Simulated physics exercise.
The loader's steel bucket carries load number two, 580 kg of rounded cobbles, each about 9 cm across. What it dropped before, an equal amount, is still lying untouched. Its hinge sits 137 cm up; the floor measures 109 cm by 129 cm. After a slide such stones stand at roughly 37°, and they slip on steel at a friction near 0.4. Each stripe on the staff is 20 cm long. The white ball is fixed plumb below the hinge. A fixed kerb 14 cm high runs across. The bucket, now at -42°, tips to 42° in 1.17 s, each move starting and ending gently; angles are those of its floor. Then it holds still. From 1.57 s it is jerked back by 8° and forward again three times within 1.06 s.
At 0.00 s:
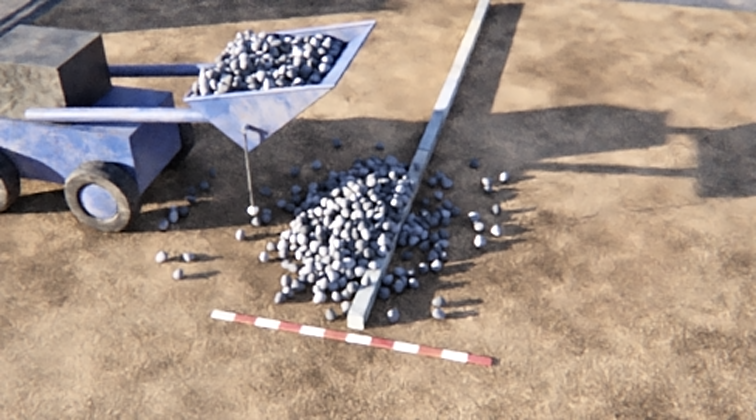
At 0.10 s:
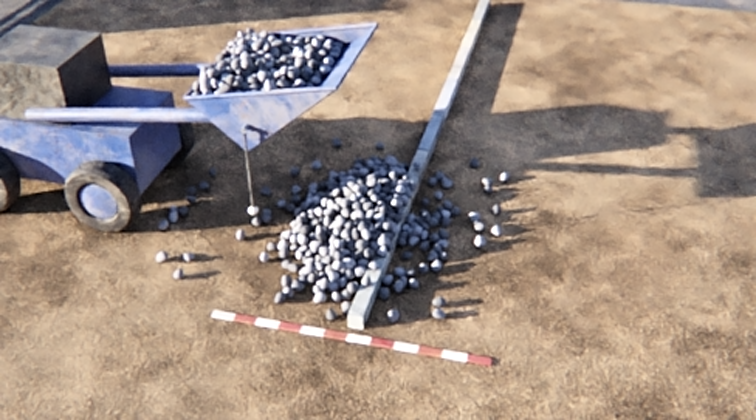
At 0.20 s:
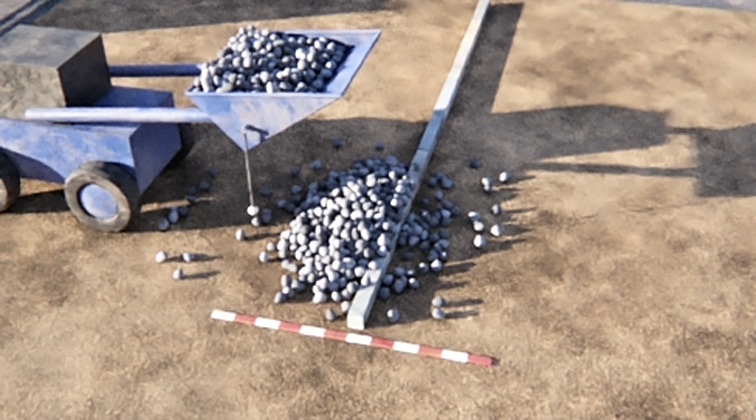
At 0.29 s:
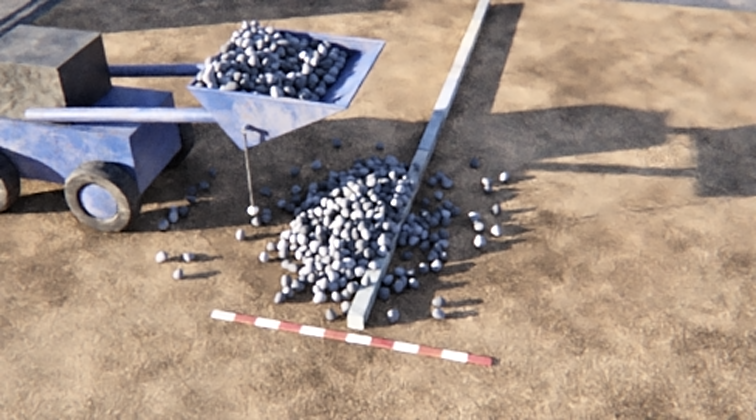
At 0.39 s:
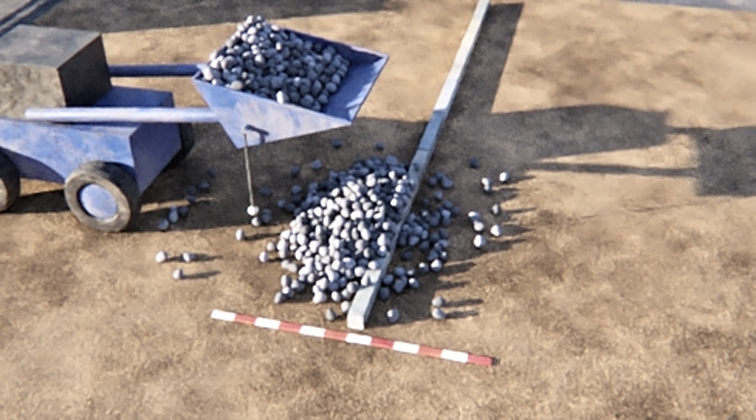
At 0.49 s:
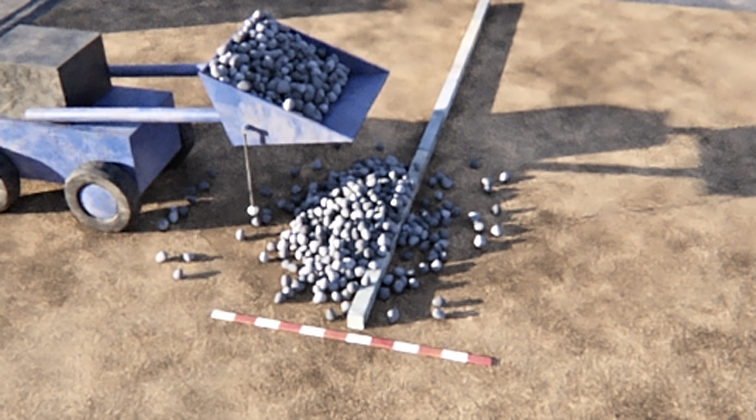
A patch of bare, sunlit brown ground is seen from above at a slant, with long shadows across it, and the view stays still. A blue loader on the left holds a bucket of grey stones above a heap lying against a pale kerb, with a red-and-white staff in front. The bucket tilts smoothly, its front edge lowering, while its stones bunch toward the back and the heap stays unmoved.
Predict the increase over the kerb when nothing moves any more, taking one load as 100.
Close to 63 parts in a hundred.
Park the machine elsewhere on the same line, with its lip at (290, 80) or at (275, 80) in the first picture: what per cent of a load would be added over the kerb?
Near 15 per cent from the first place, 5 from the second.
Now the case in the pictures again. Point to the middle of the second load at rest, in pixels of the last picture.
Near (415, 223).
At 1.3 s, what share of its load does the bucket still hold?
Roughly 65 per cent is still inside.
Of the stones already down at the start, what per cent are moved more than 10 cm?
About 20 per cent.
After 0.9 s the floor is at 29°; in per cent of one load, 100 in the bucket, 89 on this side of the kerb, 11 over the kerb; the foremost stones are at (489, 209).
After 1.3 s the floor is at 42°; in per cent of one load, 63 in the bucket, 125 on this side of the kerb, 11 over the kerb; the foremost stones are at (489, 209).
After 3.1 s the floor is at 42°; in per cent of one load, 0 in the bucket, 126 on this side of the kerb, 73 over the kerb; the foremost stones are at (597, 262).
After 5.8 s the floor is at 42°; in per cent of one load, 0 in the bucket, 126 on this side of the kerb, 73 over the kerb; the foremost stones are at (597, 262). Net gain over the kerb, 63.
